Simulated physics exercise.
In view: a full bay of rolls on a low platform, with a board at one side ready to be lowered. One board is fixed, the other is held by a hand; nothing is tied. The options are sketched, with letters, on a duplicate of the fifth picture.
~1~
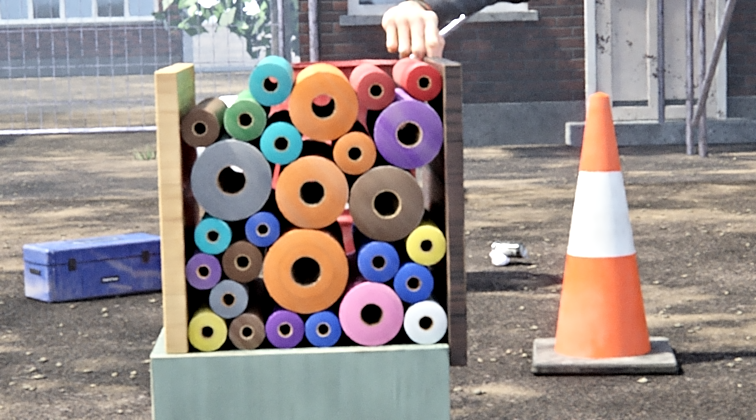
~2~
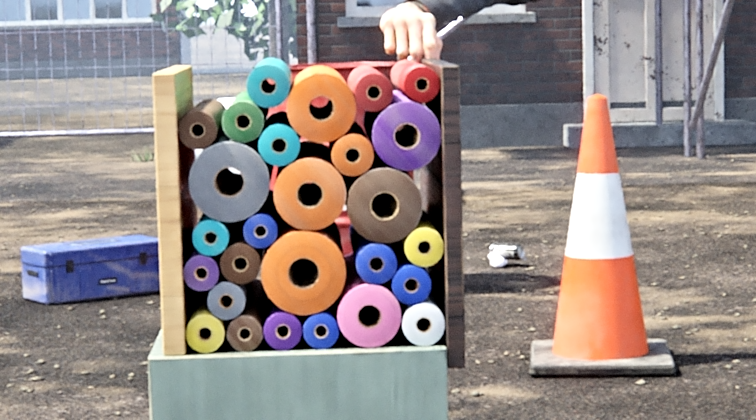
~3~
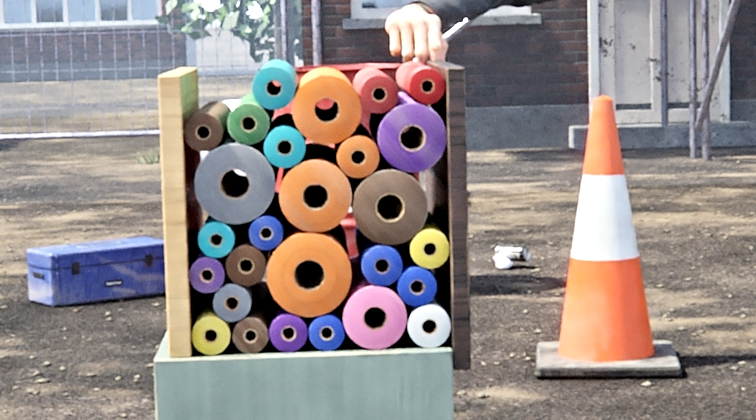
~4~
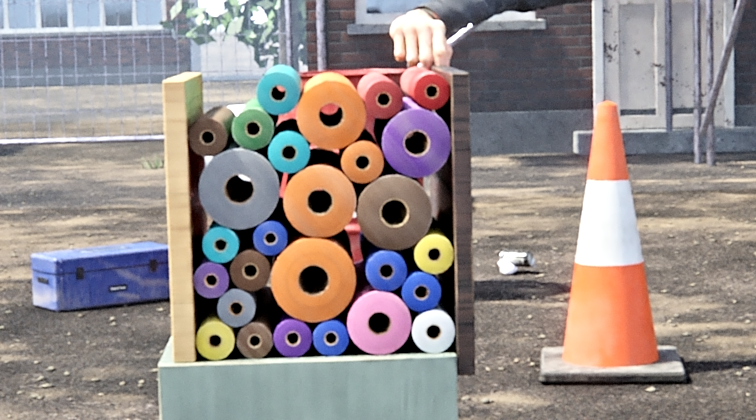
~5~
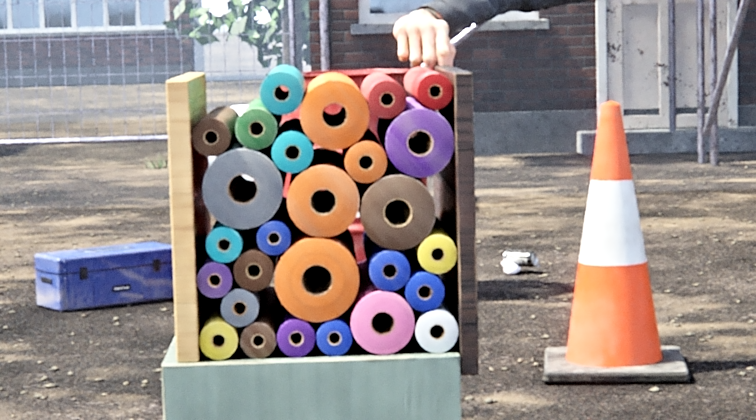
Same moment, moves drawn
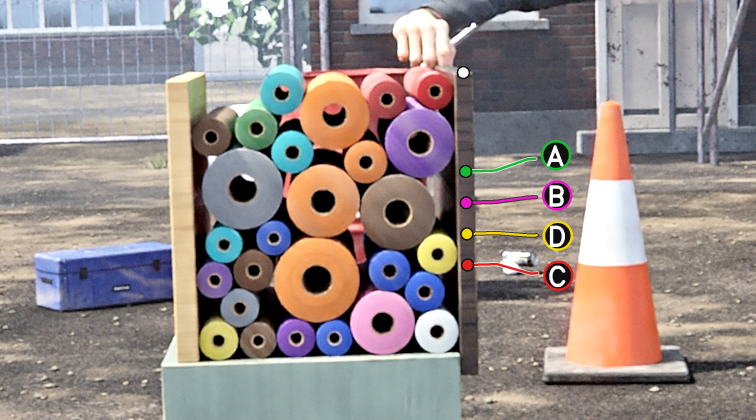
A hand reaches in from the upper right and rests on the top corner of an open-fronted bay packed with coloured rolls, seen straight on in a yard before a brick building. Orange, grey, brown, purple, pink and turquoise rolls sit between upright boards on a pale green platform, a blue toolbox left and an orange-and-white cone right. Nothing visibly shifts within the stack; only the camera sways slightly.
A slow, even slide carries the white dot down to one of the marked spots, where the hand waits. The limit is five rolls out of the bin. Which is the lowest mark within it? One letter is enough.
Stop at C.
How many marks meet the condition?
Four of them.
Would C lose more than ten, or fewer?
It loses fewer than ten.
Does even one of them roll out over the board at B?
At B: Yes.
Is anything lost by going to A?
Yes, at A.
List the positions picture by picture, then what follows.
Side board (442, 198); a yellow roll (207, 332); a white roll (426, 323), in the first picture.
A white roll (424, 324); a purple roll (202, 273), in the second picture.
An orange roll (315, 197); a turquoise roll (285, 147), in the third picture.
A turquoise roll (278, 94); side board (450, 207), in the fourth picture.
A yellow roll (219, 340); a white roll (437, 331); a purple roll (215, 280), in the fifth picture.
On the marked copy, A at (466, 171); B at (467, 203); C at (468, 265); D at (467, 234); the white dot at (464, 72).
Taking C. A third of the way, top of the board (455, 154).
Two thirds of the way, top of the board (457, 245).
When it is over, top of the board (458, 264), three out over the board.
As for the rest, A one out over the board; B two out over the board; D three out over the board.
